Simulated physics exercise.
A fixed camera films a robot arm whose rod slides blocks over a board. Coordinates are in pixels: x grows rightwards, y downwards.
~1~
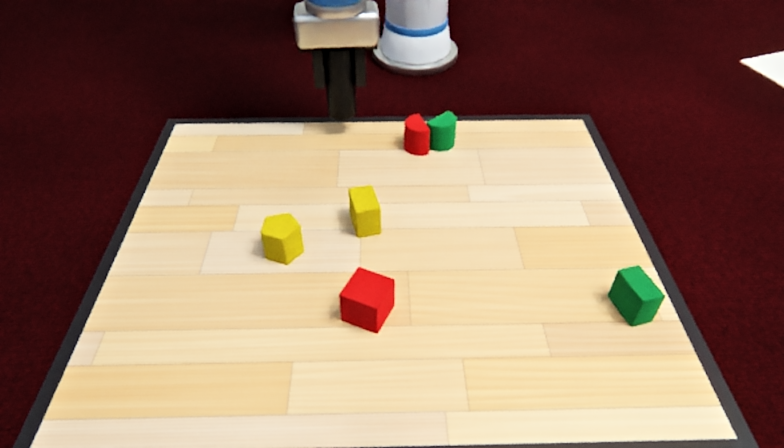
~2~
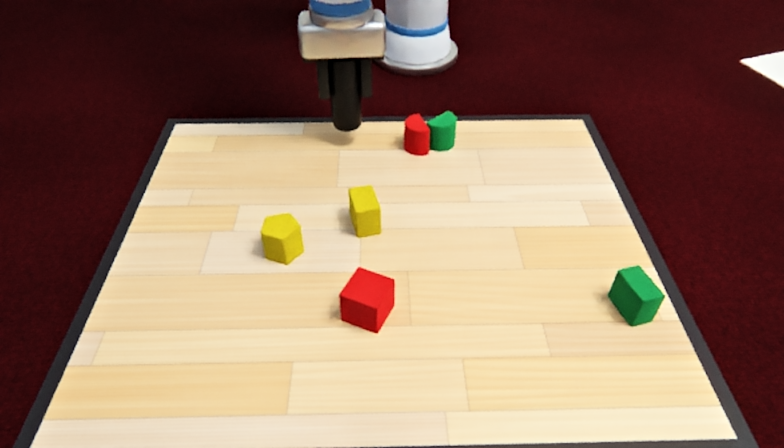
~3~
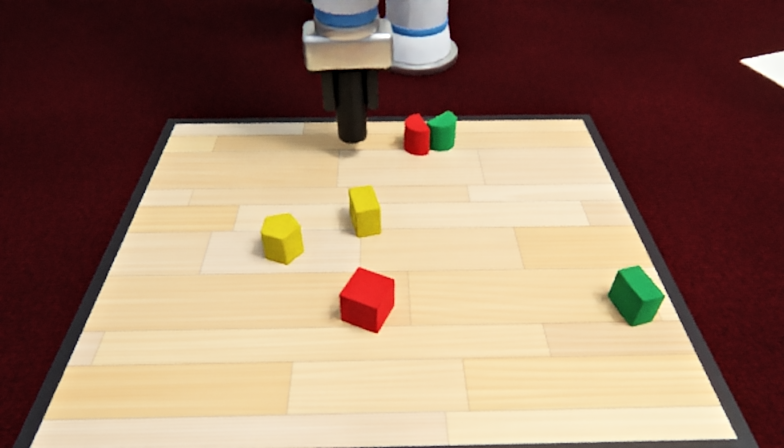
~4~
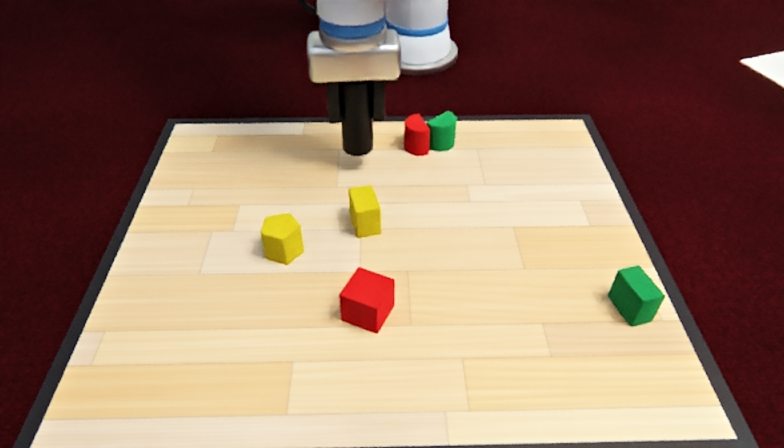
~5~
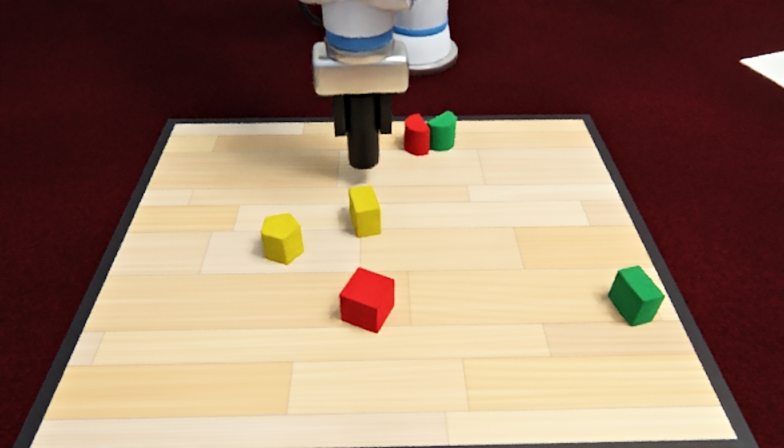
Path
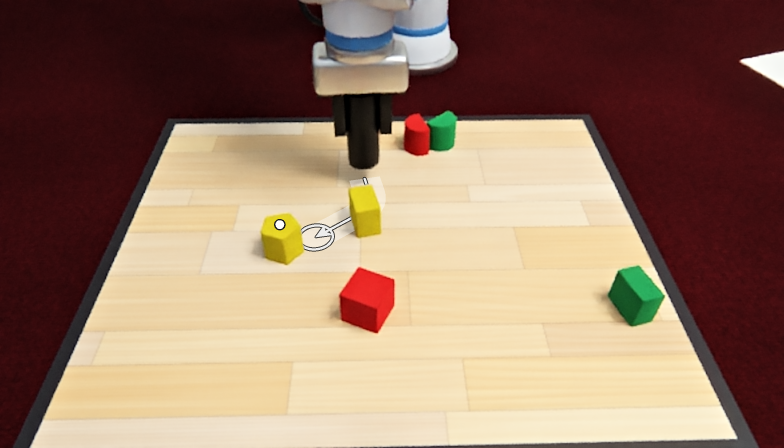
A robot arm holding a dark rod moved slowly forward from the back edge of a wooden board, drifting slightly right toward a yellow block, while the red, yellow and green blocks all stayed still.
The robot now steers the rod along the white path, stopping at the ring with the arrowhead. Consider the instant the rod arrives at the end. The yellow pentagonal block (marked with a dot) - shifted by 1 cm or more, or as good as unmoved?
If the rod follows that path, the yellow pentagonal block stays in its place.
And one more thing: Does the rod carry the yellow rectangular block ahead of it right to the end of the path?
Answer: No.
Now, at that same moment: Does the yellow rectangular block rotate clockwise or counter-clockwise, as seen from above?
The sense of turning is anti-clockwise.
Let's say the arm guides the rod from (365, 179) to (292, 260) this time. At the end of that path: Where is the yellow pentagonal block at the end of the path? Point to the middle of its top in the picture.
So, by the moment the path ends, you'll find the top centre of the yellow pentagonal block at (251, 243).
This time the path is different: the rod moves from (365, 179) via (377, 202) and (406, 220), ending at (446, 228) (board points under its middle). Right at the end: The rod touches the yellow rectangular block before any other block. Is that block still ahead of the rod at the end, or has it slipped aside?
It comes off the rod's front.
Path on the board, from (365, 179) by way of (369, 201) and (347, 220) to (316, 237); the dot is on the yellow pentagonal block.
On the path given first. One third of the way, rod (369, 183); nothing pushed yet.
Two thirds of the way, rod (345, 202); yellow rectangular block (357, 218), turned 15° anticlockwise.
At the end, rod (313, 219); yellow pentagonal block in place; yellow rectangular block (356, 220), turned 25° anticlockwise.
